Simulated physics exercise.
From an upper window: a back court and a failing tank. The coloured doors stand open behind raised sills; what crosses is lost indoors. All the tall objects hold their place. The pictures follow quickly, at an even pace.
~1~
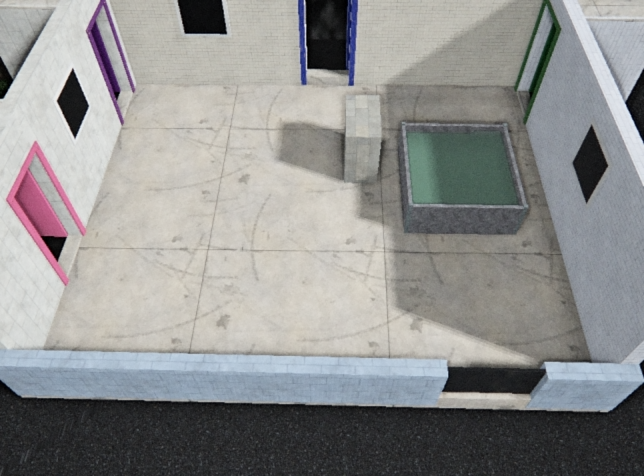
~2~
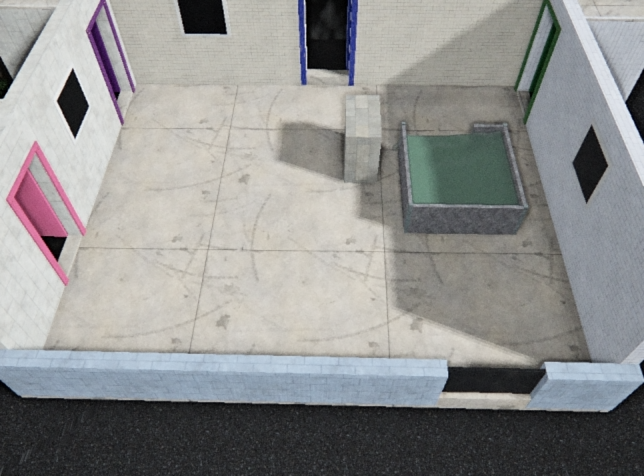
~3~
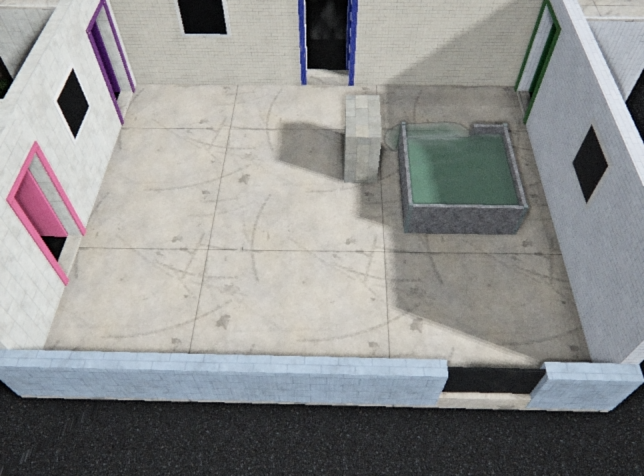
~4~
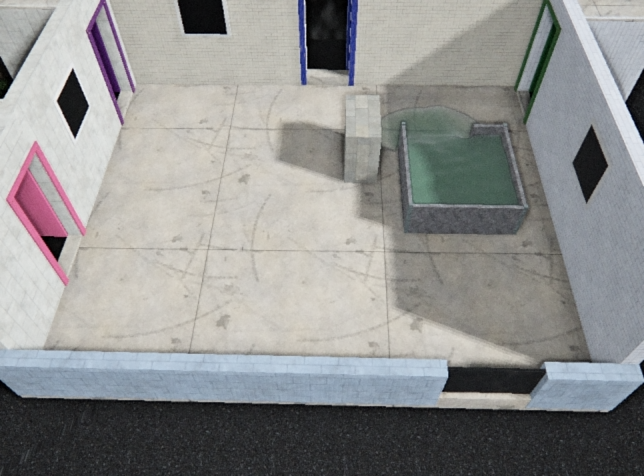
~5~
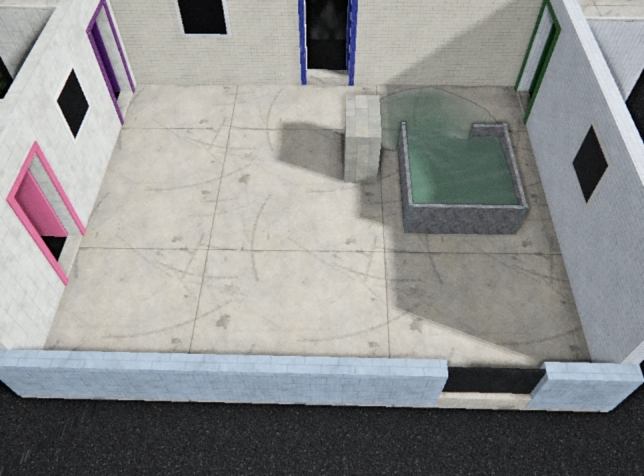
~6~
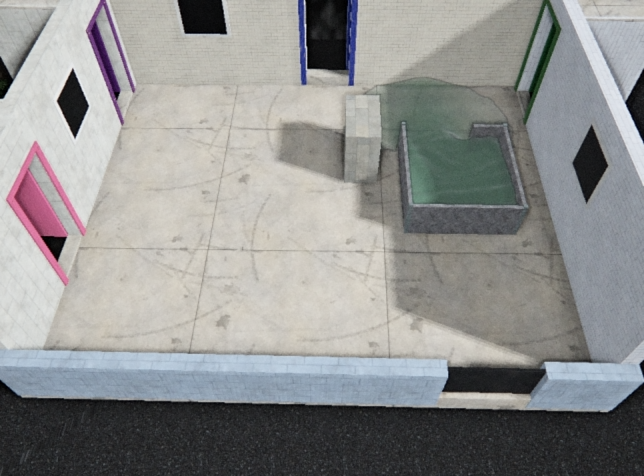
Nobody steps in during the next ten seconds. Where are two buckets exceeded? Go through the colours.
One by one: The blue door stays under that; the purple door takes more than that; the pink door stays under that; the green door takes more than that.
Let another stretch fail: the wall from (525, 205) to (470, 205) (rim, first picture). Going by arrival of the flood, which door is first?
I say the pink one.
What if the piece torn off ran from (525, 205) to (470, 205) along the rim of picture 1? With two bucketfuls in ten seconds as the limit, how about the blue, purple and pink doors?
Then: The blue door holds; the purple door is under; the pink door takes more.
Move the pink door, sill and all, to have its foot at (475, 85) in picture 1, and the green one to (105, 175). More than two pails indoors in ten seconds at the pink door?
One by one: Pink takes more.
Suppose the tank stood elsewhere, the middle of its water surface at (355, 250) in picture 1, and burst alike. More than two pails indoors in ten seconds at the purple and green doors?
My reading: The purple door lets more in, the green door lets less in.
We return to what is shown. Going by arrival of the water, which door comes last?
I say the door marked pink.
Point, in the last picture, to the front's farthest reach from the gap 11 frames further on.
Around (211, 85).
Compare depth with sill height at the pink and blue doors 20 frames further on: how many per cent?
In turn 0 and 50 per cent.
A moment on, water covers 15 % of the floor; the blue door wet at the sill, nothing in, the purple door not reached, the pink door not reached, the green door wet at the sill, nothing in.
Next, water covers 20 % of the floor; the blue door wet at the sill, nothing in, the purple door not reached, the pink door not reached, the green door over two buckets in.
Then, water covers 35 % of the floor; the blue door wet at the sill, nothing in, the purple door under two buckets in, the pink door not reached, the green door far over two buckets in.
Later, water covers 55 % of the floor; the blue door wet at the sill, nothing in, the purple door over two buckets in, the pink door wet at the sill, nothing in, the green door far over two buckets in.
In the end, water covers 75 % of the floor; the blue door wet at the sill, nothing in, the purple door far over two buckets in, the pink door under two buckets in, the green door far over two buckets in.
